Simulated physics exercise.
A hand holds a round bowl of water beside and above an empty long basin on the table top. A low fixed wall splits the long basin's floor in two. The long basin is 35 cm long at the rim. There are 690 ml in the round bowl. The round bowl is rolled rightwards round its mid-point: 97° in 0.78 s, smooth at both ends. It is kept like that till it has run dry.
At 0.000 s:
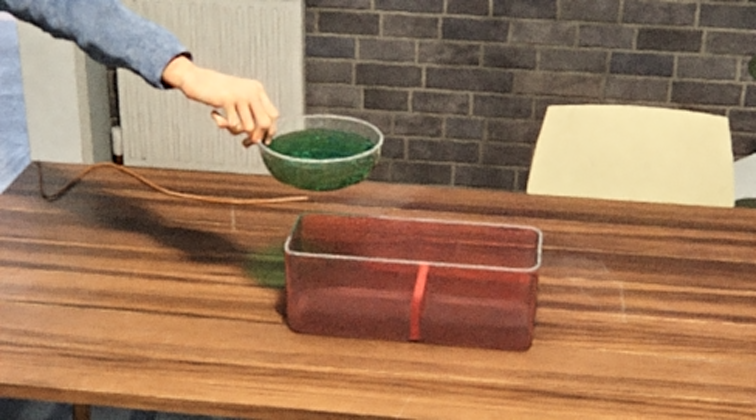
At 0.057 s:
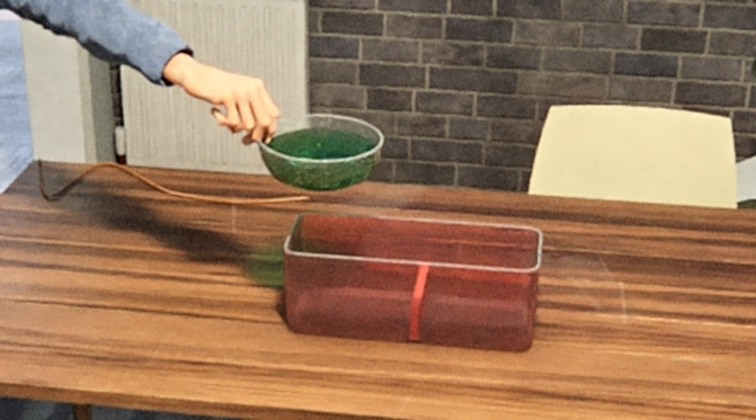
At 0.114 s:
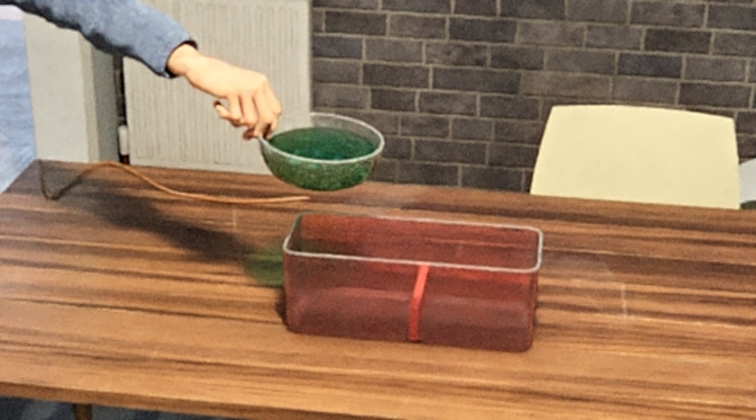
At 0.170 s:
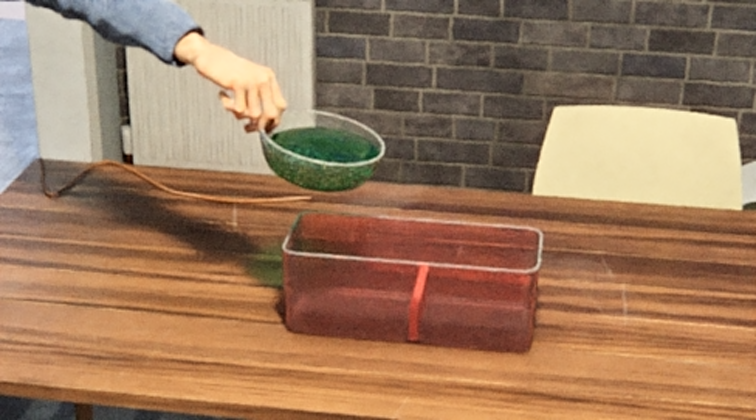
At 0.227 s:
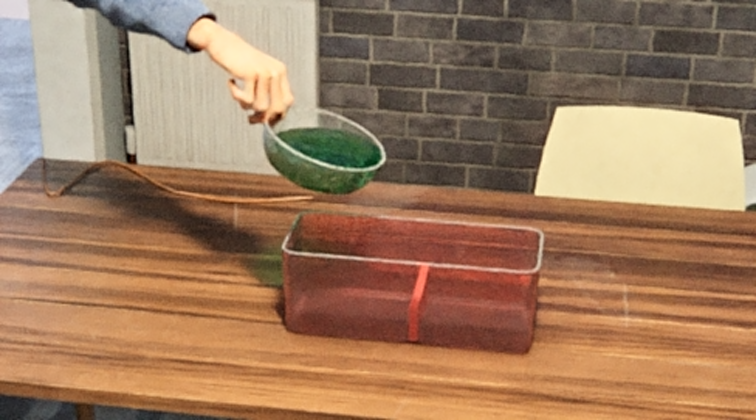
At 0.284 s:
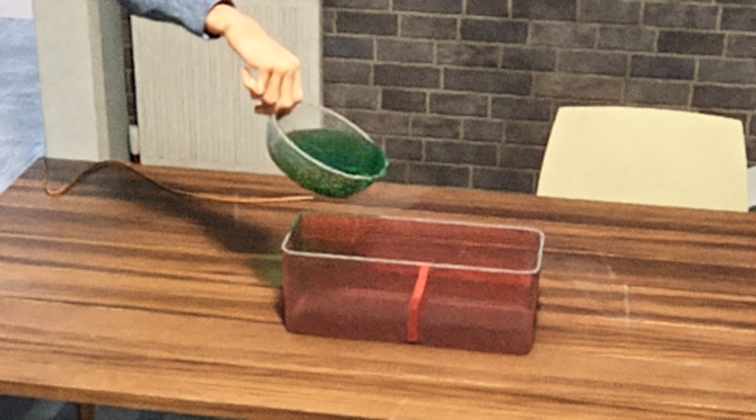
A hand held a round clear bowl of green water above an empty reddish long basin on a wooden table, then gradually tilted it to the right until the water reached the lowered rim.
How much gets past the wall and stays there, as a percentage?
The far part has some 37 per cent.
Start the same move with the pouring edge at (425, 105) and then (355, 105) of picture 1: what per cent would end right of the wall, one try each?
First 80, then 10 per cent.
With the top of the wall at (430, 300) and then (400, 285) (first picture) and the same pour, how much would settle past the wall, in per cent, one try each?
First 30, then 65 per cent.
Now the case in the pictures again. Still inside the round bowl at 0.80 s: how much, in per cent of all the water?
Some 1 per cent.
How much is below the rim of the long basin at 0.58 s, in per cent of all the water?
Some 56 per cent.
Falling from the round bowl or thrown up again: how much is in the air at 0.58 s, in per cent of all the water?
Some 28 per cent.
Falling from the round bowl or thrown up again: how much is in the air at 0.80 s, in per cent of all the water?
About 3 per cent.
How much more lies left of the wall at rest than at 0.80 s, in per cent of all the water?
About 3 per cent.
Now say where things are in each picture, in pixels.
It leans 0°; its right rim is at (381, 143); the water meets the walls at (265, 144) and (378, 151); the long basin's rim runs from (292, 232) to (540, 250); the wall's top is at (420, 286), in the first picture.
It leans 1°; its right rim is at (381, 144); the water meets the walls at (265, 143) and (378, 152), in the second picture.
It leans 5°; its right rim is at (382, 147); the water meets the walls at (265, 141) and (379, 154), in the third picture.
It leans 11°; its right rim is at (383, 153); the water meets the walls at (267, 139) and (380, 155), in the fourth picture.
It leans 19°; its right rim is at (383, 161); the water meets the walls at (269, 139) and (383, 157), in the fifth picture.
It leans 28°; its right rim is at (382, 171); the water meets the walls at (273, 139) and (376, 161); 5 per cent is over the edge, in the sixth picture.
By 0.58 s the tilt is 83° and 15 per cent is still to pour, 28 is left of the wall and 29 right of it.
By 0.80 s the tilt is 97° and 1 per cent is still to pour, 58 is left of the wall and 37 right of it.
By 1.03 s the tilt is 97° and 0 per cent is still to pour, 61 is left of the wall and 37 right of it.
By 1.28 s the tilt is 97° and 0 per cent is still to pour, 61 is left of the wall and 37 right of it.
At rest 61 per cent lies left of the wall, 37 right of it and 2 outside.
